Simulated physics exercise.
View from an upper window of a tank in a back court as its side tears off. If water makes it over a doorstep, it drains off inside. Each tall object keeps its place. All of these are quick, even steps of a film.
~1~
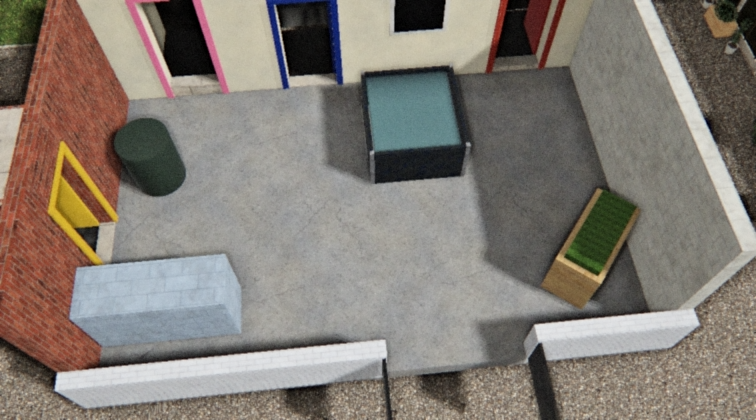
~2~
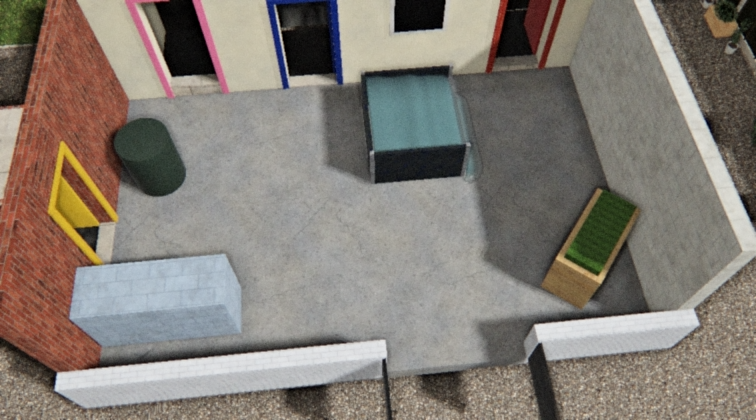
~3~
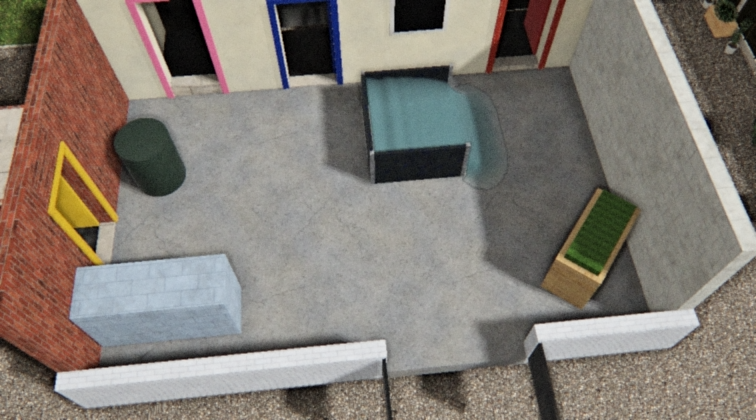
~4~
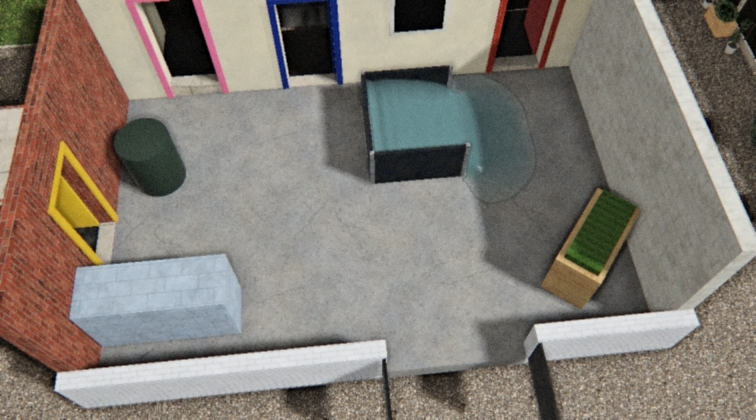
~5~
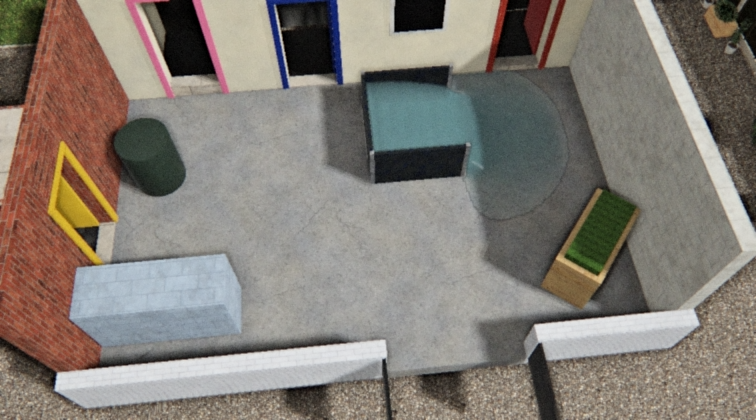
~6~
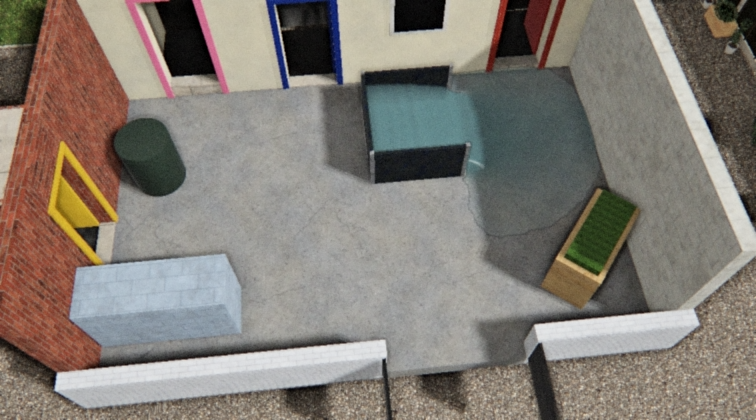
At the start, a dark-sided tank of still, teal water stands in a walled back court among a green cylinder, a pale block and a wooden planter. Its right side opens and water bulges out, then spreads across the paving in a widening, rounded sheet toward the right wall and planter.
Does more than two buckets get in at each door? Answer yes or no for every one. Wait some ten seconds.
Red door: Yes, pink door: No, blue door: No, yellow door: No.
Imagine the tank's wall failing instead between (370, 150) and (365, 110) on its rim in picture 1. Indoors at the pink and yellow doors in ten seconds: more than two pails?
Lab note - pink door: Remains within bounds; yellow door: Breaks the limit.
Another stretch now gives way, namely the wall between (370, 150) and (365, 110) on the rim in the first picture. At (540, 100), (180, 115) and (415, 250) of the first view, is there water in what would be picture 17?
Result, in sequence: Spared by the spill, sodden, spared by the spill.
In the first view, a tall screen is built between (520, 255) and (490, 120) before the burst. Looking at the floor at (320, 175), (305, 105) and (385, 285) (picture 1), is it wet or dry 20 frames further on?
Taking the three spots in turn, they are unwetted, inundated and inundated.
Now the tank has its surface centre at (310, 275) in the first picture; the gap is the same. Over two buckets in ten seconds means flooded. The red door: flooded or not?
Result for red door: It tops the limit.
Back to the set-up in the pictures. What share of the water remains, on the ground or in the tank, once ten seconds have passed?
My estimate is some 72 percent.
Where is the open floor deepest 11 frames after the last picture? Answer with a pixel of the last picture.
Somewhere near (608, 226), I think.
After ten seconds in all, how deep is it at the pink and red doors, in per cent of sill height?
The first sits near 0 in a hundred and the second near 30 in a hundred.
A moment on, water covers 20 % of the floor; the red door wet at the sill, nothing in, the pink door not reached, the blue door not reached, the yellow door not reached.
Next, water covers 25 % of the floor; the red door over two buckets in, the pink door not reached, the blue door not reached, the yellow door not reached.
Then, water covers 40 % of the floor; the red door over two buckets in, the pink door not reached, the blue door not reached, the yellow door not reached.
Later, water covers 70 % of the floor; the red door over two buckets in, the pink door wet at the sill, nothing in, the blue door under two buckets in, the yellow door not reached.
In the end, water covers 75 % of the floor; the red door over two buckets in, the pink door wet at the sill, nothing in, the blue door under two buckets in, the yellow door wet at the sill, nothing in.
